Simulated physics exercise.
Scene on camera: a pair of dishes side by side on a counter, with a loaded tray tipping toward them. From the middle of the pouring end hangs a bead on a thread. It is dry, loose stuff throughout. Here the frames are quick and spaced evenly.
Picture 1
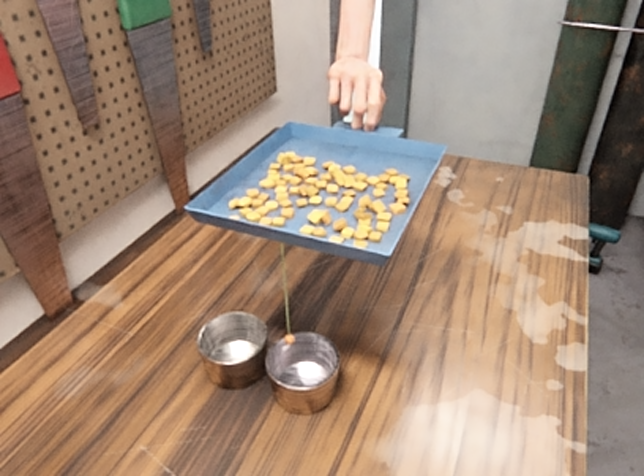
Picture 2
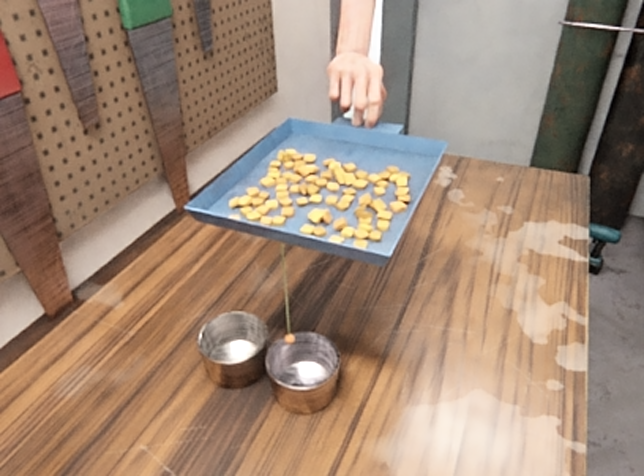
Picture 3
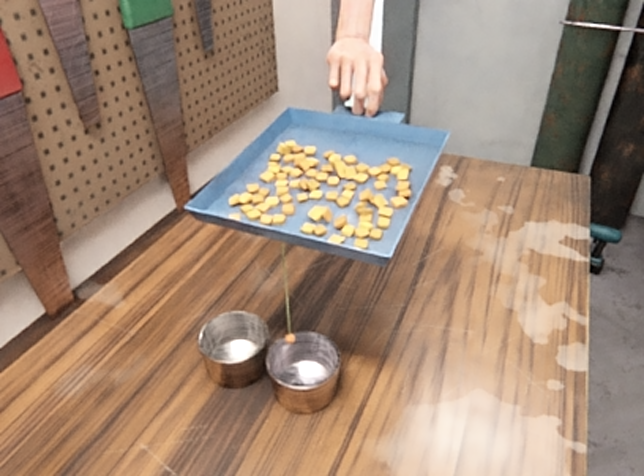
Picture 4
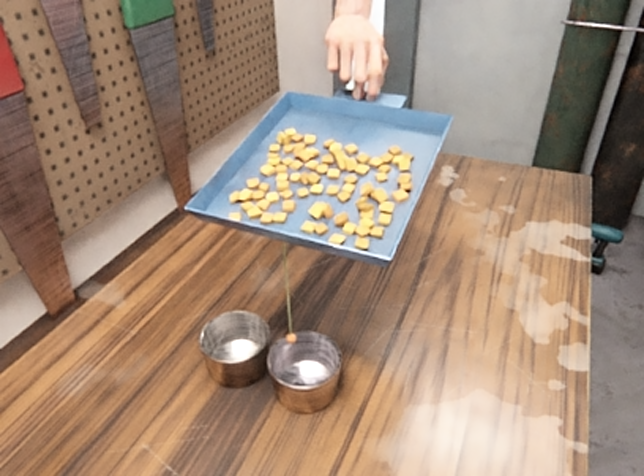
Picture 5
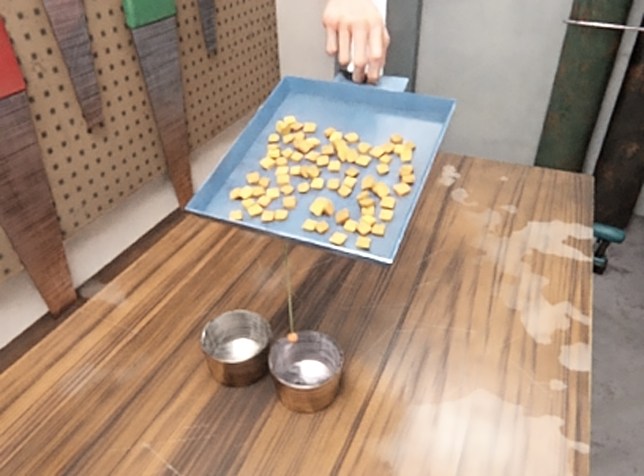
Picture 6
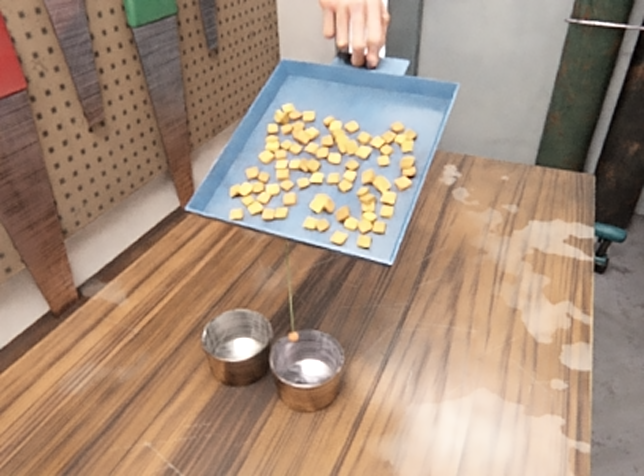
To begin with, a hand holds a blue tray of yellow cereal squares nearly level above two metal dishes on a wooden counter, a small bead hanging beneath its near edge. The hand then raises the far end, gradually tilting the tray toward the dishes, while the squares stay scattered across it.
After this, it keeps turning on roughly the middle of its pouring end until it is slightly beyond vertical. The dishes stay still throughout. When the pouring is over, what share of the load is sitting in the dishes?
The dishes hold less than half of it.
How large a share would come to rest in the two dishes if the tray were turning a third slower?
About 10 per cent.
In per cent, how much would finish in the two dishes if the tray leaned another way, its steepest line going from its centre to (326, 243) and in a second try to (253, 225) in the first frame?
Around 20 percent for the first aim and around 60 percent for the second.
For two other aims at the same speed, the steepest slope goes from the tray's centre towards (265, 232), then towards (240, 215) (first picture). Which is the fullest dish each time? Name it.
Outcome by order - one: Left side; two: Left side.
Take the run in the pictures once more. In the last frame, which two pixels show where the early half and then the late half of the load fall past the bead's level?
Early-half point (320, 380); late-half point (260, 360).
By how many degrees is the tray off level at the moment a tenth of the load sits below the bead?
About 90 degrees.
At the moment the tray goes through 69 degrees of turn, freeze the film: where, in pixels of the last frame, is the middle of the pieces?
Near (302, 231).
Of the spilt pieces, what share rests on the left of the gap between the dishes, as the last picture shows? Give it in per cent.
I'd guess close to 30 %.
Just after the last frame, tray tipped steeply; almost all on the tray; just a few in the air.
A moment on, tray tipped past a quarter turn; roughly a quarter on the tray; about a tenth in the right dish; roughly a quarter outside both; roughly half in the air.
Further on, tray tipped past a quarter turn; about a tenth in the right dish; just a few in the left dish; the larger part outside both.
When it is over, tray tipped past a quarter turn; about a tenth in the right dish; just a few in the left dish; the larger part outside both.
